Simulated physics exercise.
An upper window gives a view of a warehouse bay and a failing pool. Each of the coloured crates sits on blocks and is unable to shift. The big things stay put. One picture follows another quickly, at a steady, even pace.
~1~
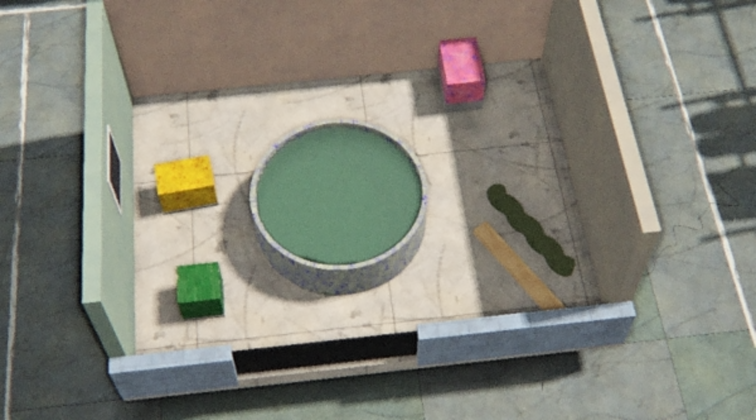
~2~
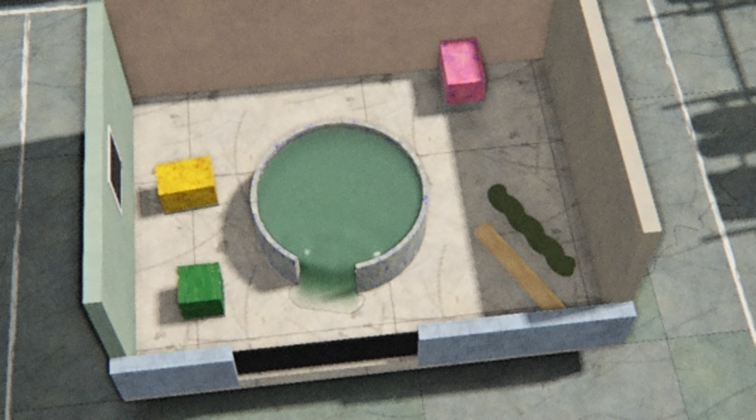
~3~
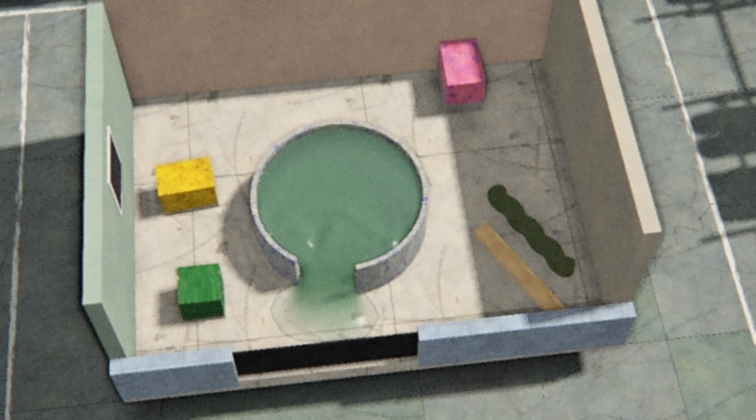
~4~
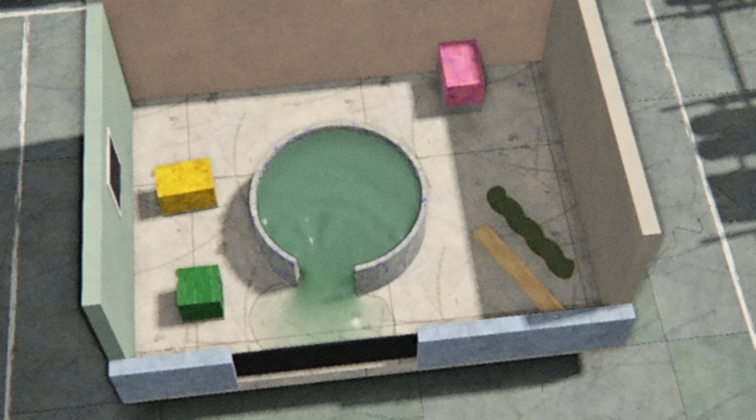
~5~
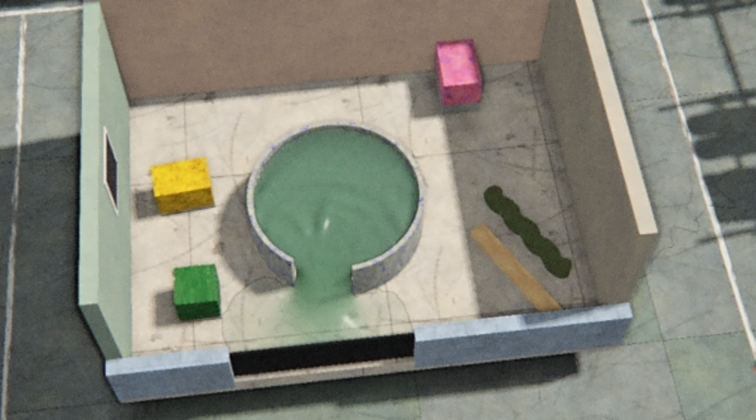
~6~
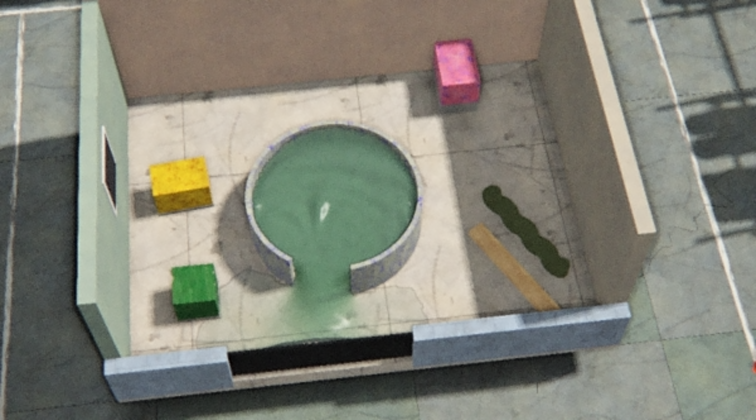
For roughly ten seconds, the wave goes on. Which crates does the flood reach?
At the end, the yellow crate is not protected by its plinth. The pink crate is protected by its plinth. The green crate is not protected by its plinth.
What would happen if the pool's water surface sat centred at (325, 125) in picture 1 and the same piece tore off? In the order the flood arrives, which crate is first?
Answer: The one in green.
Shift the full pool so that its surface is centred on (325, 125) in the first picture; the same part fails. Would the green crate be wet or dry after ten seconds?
Result - green crate gets flooded.
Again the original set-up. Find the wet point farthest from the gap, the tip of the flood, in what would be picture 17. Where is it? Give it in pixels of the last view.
The farthest wet spot is near (595, 326).
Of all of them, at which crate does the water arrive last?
Last comes the one in pink.
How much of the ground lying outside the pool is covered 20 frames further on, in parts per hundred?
That works out to some 60 in a hundred.
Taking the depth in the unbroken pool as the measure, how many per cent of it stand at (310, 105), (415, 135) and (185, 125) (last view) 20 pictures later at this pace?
About 0, 0 and 2 percent, in that order.
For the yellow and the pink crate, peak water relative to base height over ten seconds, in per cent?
In order: 430% and 70%.
A moment on, water covers 20 % of the floor; the yellow crate not reached, the pink crate not reached, the green crate water round its plinth.
Next, water covers 35 % of the floor; the yellow crate water round its plinth, the pink crate not reached, the green crate water round its plinth.
Then, water covers 60 % of the floor; the yellow crate water round its plinth, the pink crate not reached, the green crate water round its plinth.
Later, water covers 95 % of the floor; the yellow crate water round its plinth, the pink crate water round its plinth, the green crate water round its plinth.
In the end, water covers 95 % of the floor; the yellow crate was topped, the pink crate stayed above the water, the green crate was topped.
